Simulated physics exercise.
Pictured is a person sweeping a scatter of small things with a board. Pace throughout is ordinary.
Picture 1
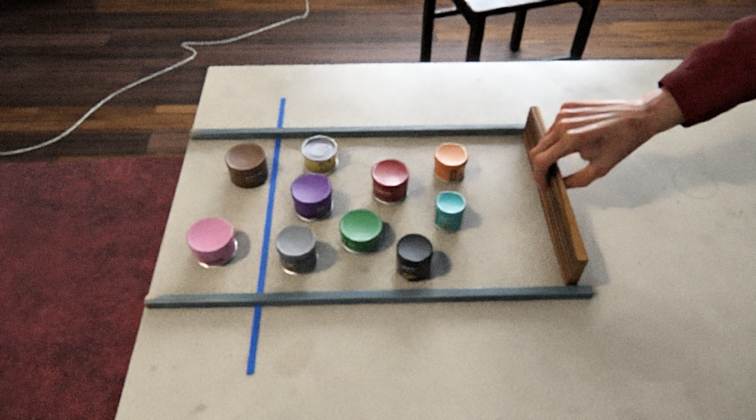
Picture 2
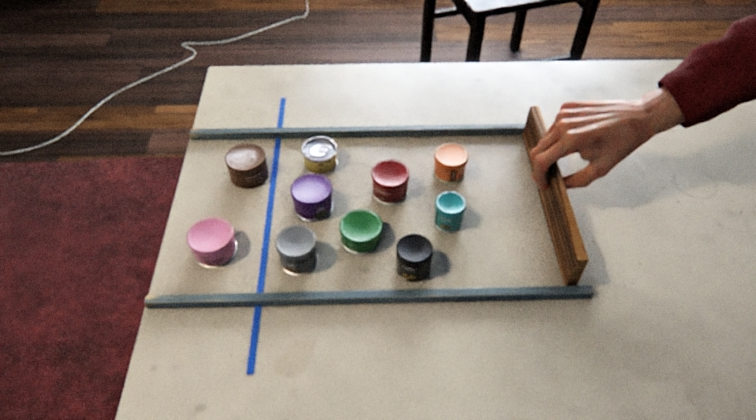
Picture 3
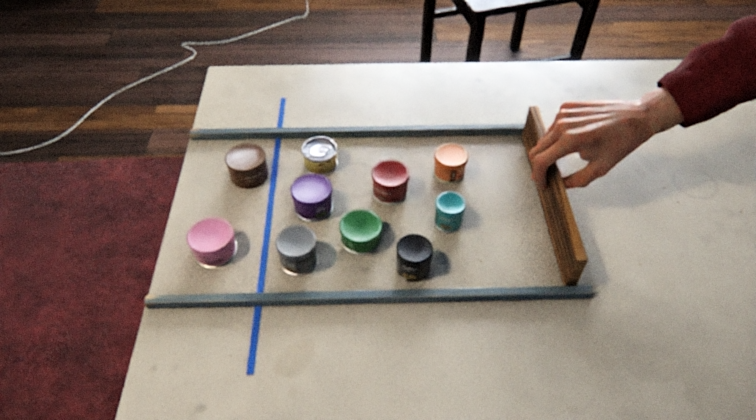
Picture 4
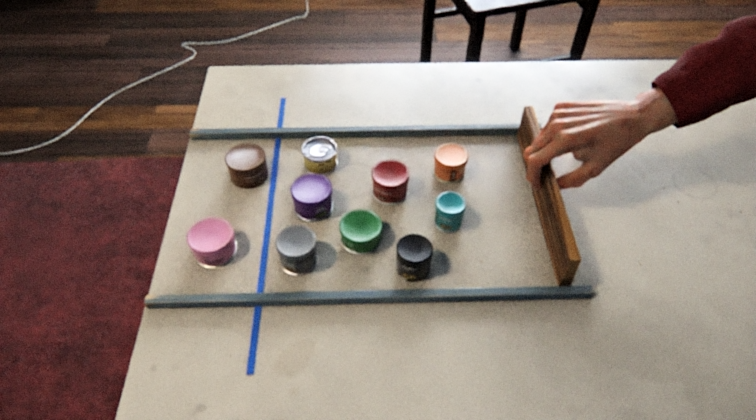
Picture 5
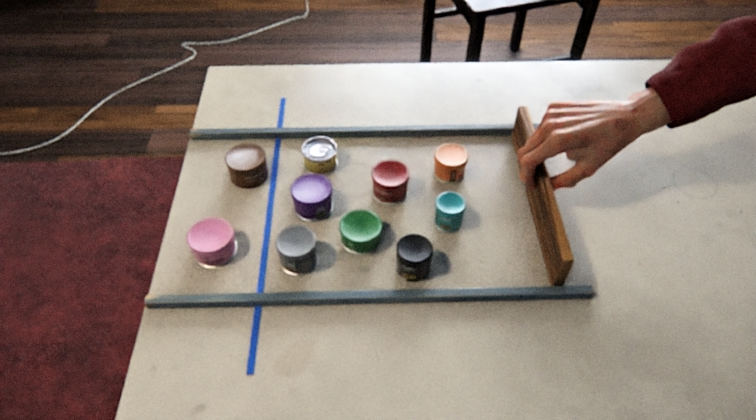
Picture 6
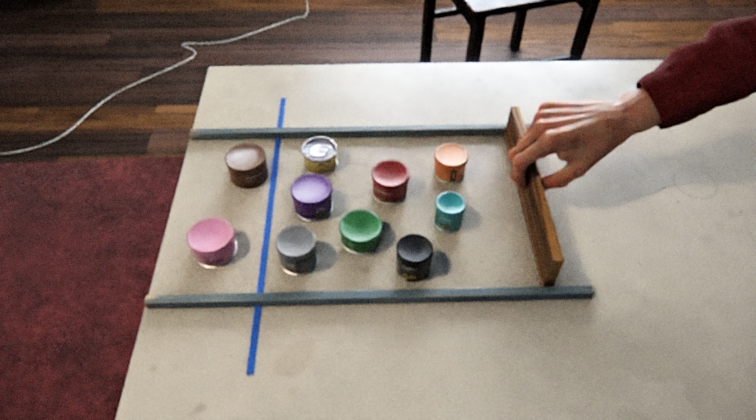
A hand sliding a wooden board slightly left between two rails on a tabletop, toward scattered colourful tubs that stay still.
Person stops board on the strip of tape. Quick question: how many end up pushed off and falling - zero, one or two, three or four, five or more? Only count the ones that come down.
Zero.
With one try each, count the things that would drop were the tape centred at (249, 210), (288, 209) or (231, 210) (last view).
Tallies in the order given: 0, 0, 1.
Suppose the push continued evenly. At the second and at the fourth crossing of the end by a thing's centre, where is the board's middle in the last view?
I'd say close to (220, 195), then close to (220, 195).
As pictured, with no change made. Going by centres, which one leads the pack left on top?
The one in question is the pink tin.
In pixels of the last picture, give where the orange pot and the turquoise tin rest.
Final positions: Near (257, 163); near (252, 212).
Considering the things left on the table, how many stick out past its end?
Count: 0.
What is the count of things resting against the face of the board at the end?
Count: 5.
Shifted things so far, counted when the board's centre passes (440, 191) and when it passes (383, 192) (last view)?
At the first point the count is 2, at the second it's 5.
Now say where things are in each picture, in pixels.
In the first frame, pink tin (213, 242); brown tub (247, 165); grey tin (298, 250); board (551, 189); tape (270, 209).
In the second frame, brown tub (247, 166); board (551, 189).
In the third frame, grey tin (298, 250); red tin (390, 182).
In the fourth frame, pink tin (213, 242); yellow tin (320, 157).
In the fifth frame, brown tub (247, 166); green tin (361, 232).
In the sixth frame, pink tin (213, 242); brown tub (247, 166); grey tin (298, 250); board (530, 189); tape (270, 209).
A little later, none off yet; pink tin at rest near (213, 242); brown tub at rest near (247, 166); grey tin at rest near (298, 250).
When it is over, the number that fall off is zero.
